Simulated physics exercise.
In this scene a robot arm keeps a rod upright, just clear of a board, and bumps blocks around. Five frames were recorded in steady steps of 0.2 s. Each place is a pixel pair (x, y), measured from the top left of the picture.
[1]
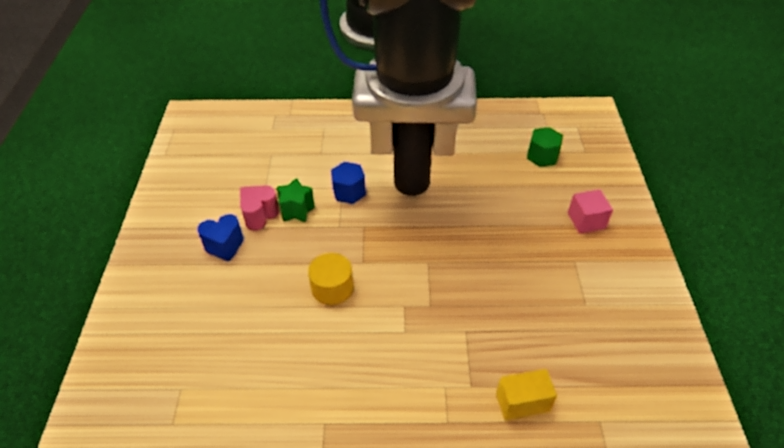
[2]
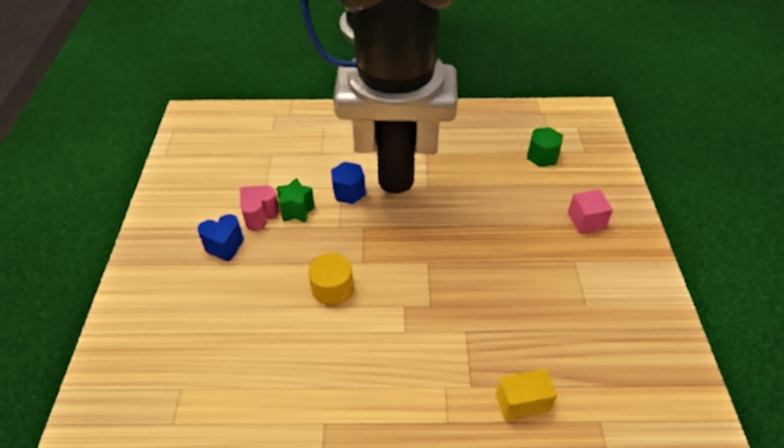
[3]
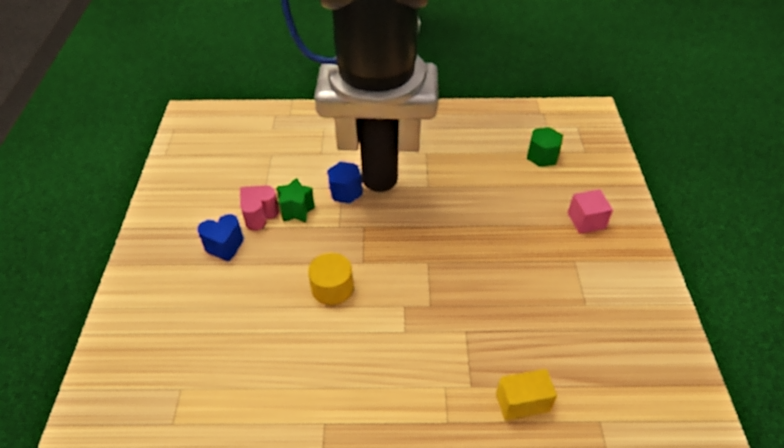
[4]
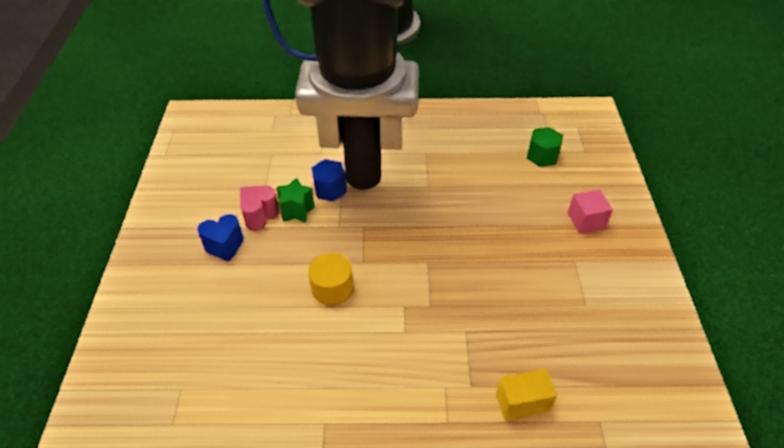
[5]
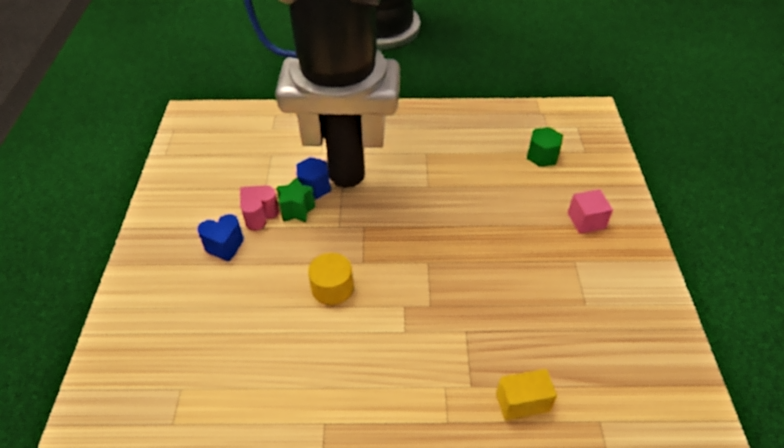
A dark robot rod moves left and pushes the blue block toward the green star.
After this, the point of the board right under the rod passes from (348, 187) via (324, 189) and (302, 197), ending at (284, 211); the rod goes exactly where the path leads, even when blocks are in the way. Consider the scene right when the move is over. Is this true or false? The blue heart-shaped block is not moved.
False - the claim does not hold.
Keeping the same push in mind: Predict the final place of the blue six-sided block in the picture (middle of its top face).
I think it will end close to (266, 168).
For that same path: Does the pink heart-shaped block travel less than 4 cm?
That would be a yes.
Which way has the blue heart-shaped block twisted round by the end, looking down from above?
Overhead view: Anti-clockwise.
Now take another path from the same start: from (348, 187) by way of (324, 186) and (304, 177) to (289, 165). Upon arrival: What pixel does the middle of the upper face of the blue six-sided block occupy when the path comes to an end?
Most likely (257, 161).
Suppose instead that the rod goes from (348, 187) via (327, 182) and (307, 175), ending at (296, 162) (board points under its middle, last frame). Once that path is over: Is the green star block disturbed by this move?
That block is going to be left alone.
What follows on the original path. Halfway along, rod (310, 181); blue heart-shaped block (214, 229), turned 15° anticlockwise; pink heart-shaped block (244, 203), turned 35° clockwise; green star block (284, 195), turned 50° anticlockwise; blue six-sided block (277, 167), turned 30° clockwise.
At the end, rod (282, 200); blue heart-shaped block (209, 231), turned 35° anticlockwise; pink heart-shaped block (235, 211), turned 95° clockwise; green star block (270, 217), turned 100° anticlockwise; blue six-sided block (266, 168), turned 50° clockwise.
